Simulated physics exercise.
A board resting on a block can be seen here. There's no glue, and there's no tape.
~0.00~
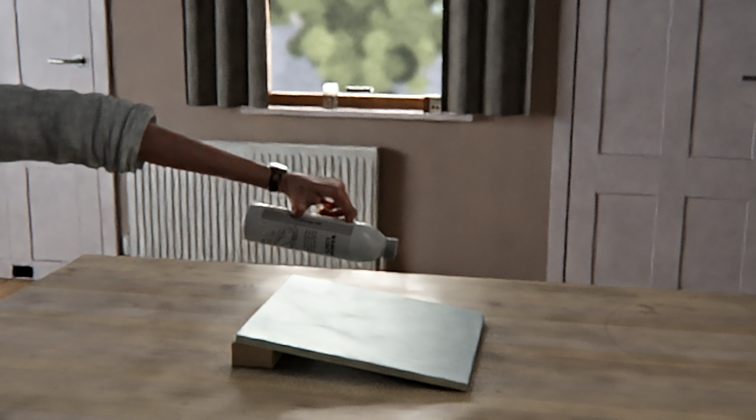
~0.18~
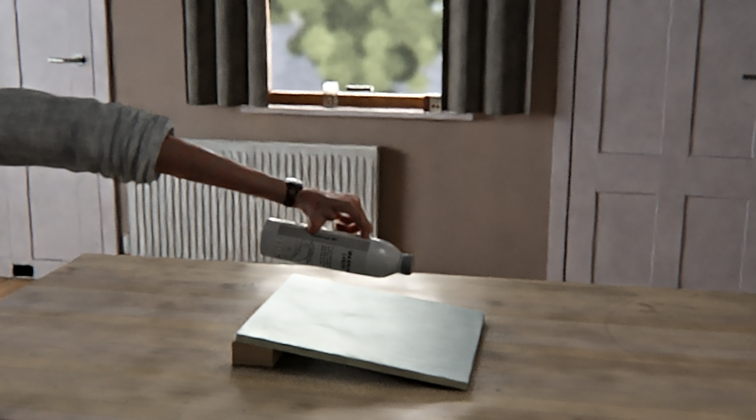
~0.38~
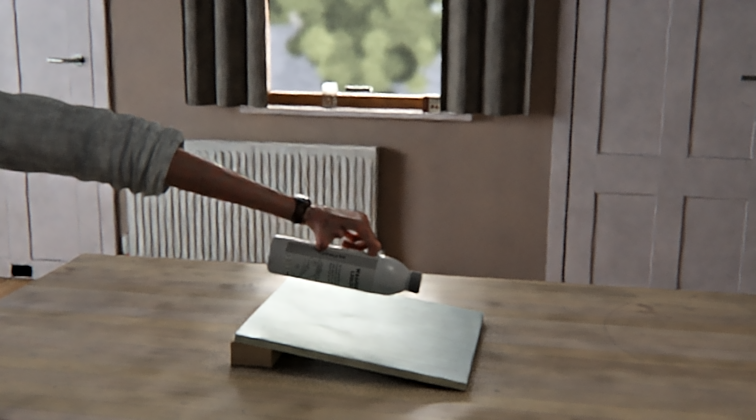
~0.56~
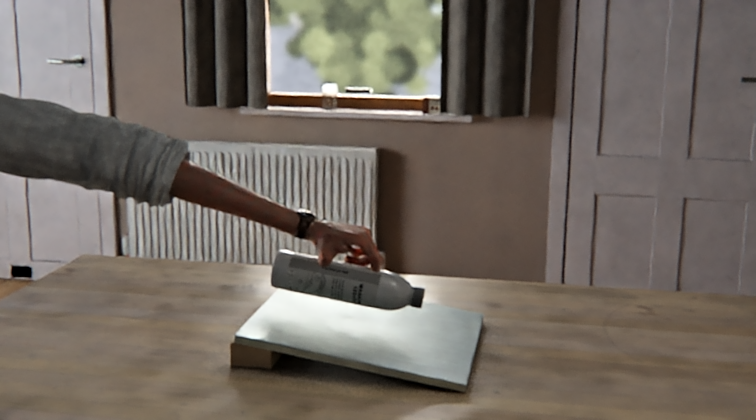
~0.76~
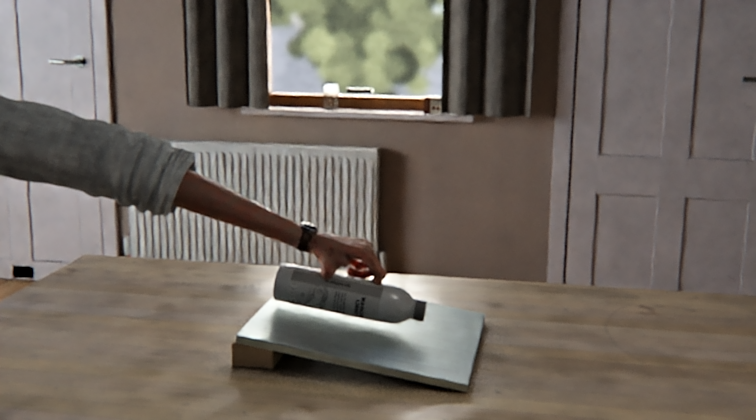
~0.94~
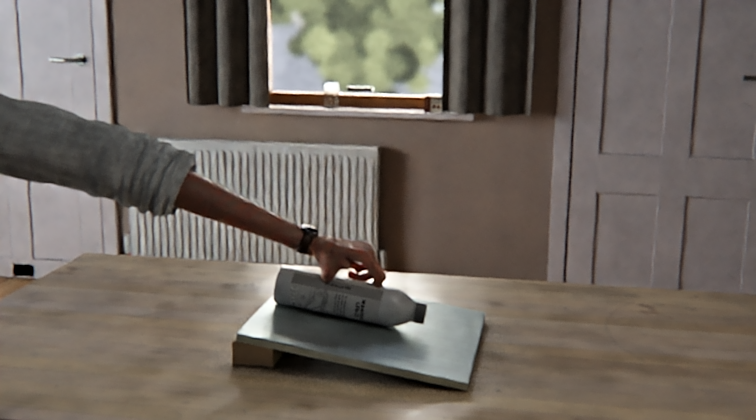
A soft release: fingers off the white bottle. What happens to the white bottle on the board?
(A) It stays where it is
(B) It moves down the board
A, it stays where it is.
By 1.24 s, all is still.
By 1.64 s, white bottle resting near (352, 299).
When it is over (1.9 s), it is as before. End places, in pixels of the last picture, white bottle near (352, 299). The white bottle remains at rest.
